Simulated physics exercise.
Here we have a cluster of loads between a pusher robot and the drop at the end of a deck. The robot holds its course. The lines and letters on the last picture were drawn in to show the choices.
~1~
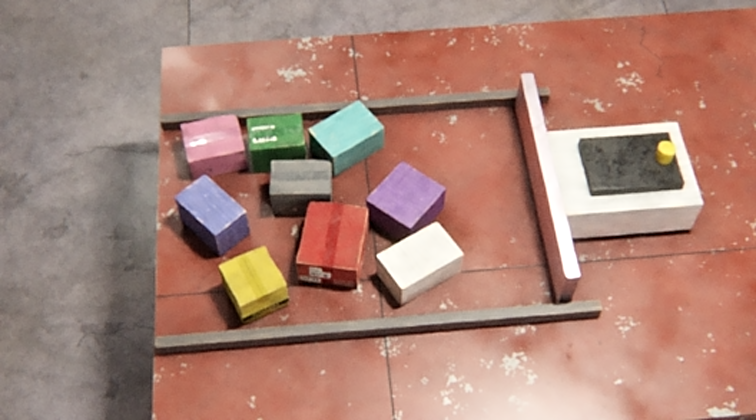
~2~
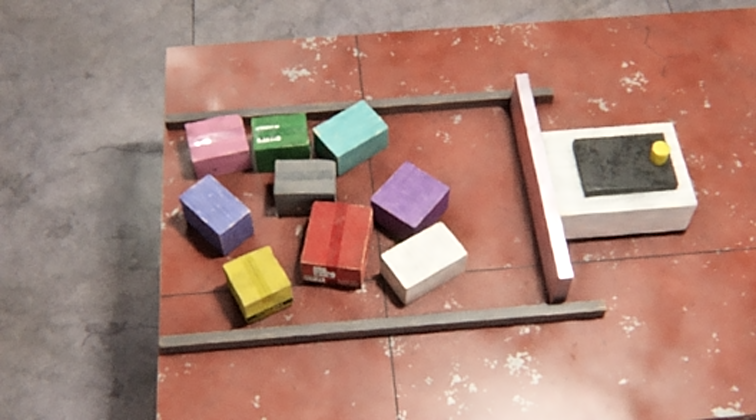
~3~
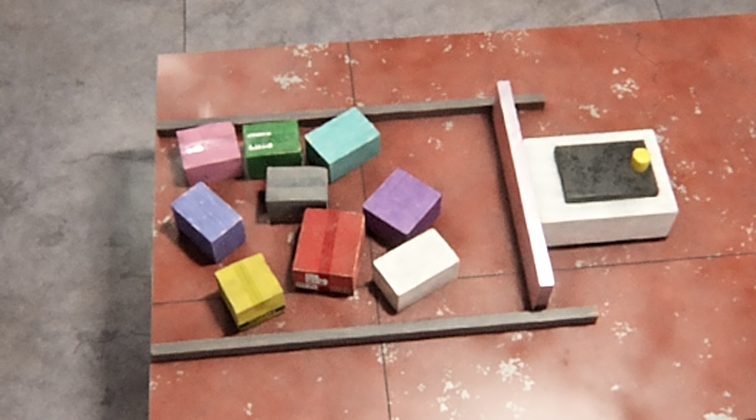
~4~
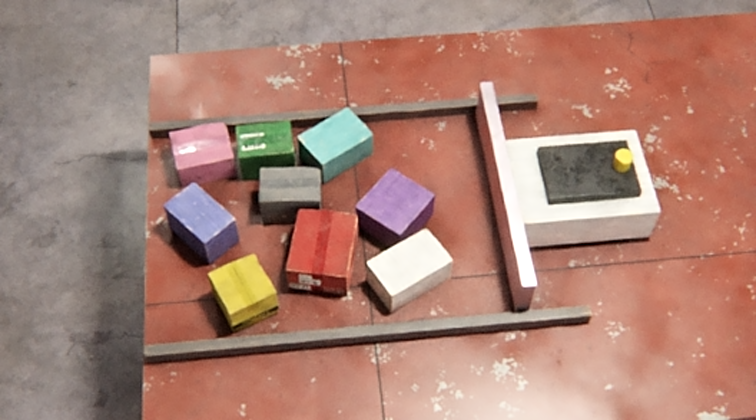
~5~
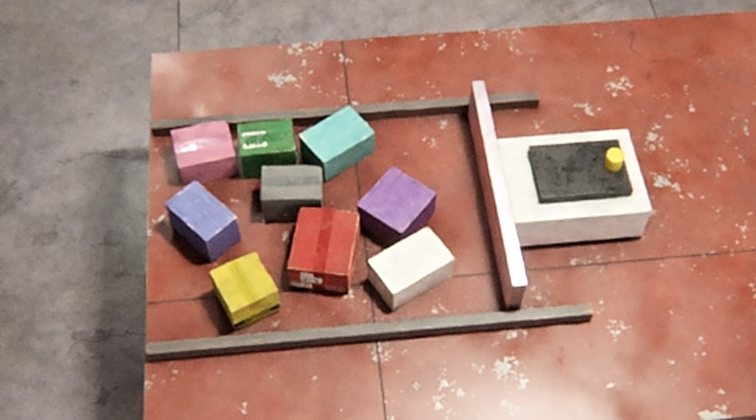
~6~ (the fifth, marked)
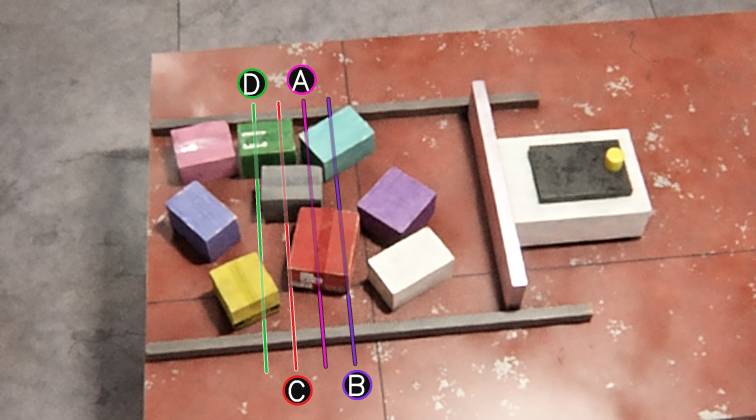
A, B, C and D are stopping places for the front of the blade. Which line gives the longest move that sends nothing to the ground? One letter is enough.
The farthest safe stop is A.
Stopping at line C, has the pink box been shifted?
By then, yes.
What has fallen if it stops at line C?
It is the pink box.
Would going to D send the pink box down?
Yes.
On the copy, A at (314, 223); B at (341, 220); C at (287, 225); D at (259, 227).
On A. First, robot (508, 175); red parcel (320, 251); white crate (390, 270).
Then, robot (441, 181); pink box (196, 154); yellow box (223, 302).
Finally, robot (395, 185); pink box (153, 155); yellow box (179, 305); nothing has fallen.
By contrast, B is safe but short; C drops the pink box; D drops the blue crate, yellow box and pink box.
